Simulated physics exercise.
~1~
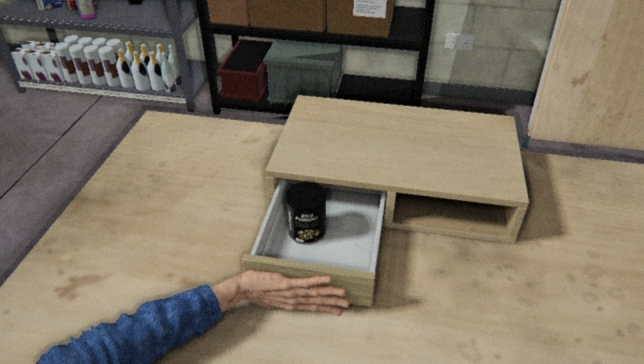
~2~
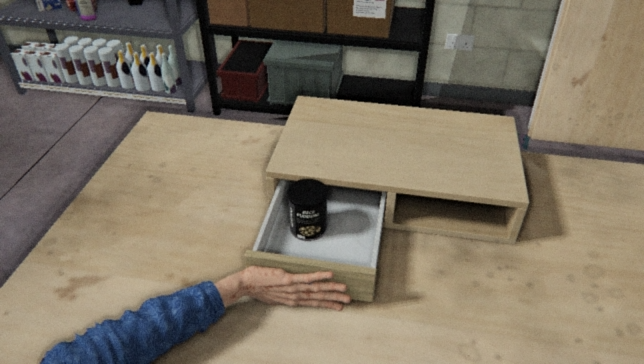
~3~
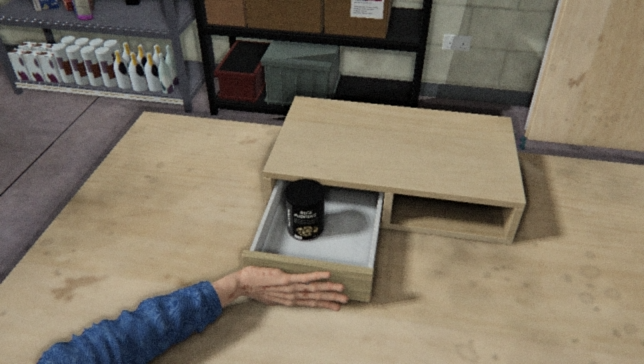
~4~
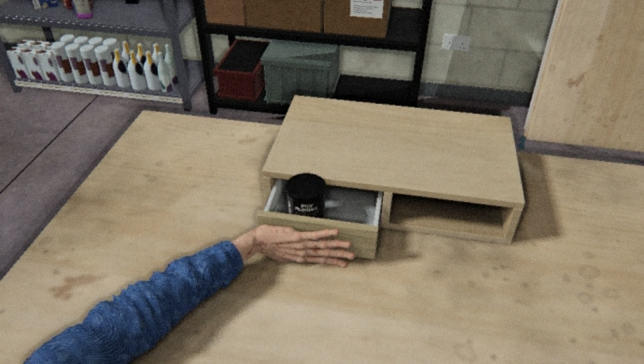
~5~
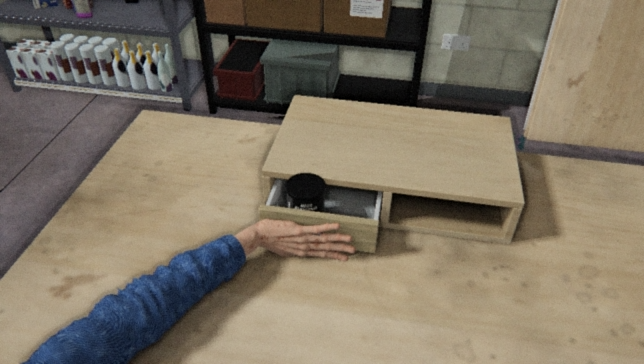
In this clip, a hand in a blue sleeve pushes the open drawer of a wooden chest on a table, with an upright black tin inside. The drawer slides partway in, carrying the tin along, and ends still ajar with the tin standing in it.
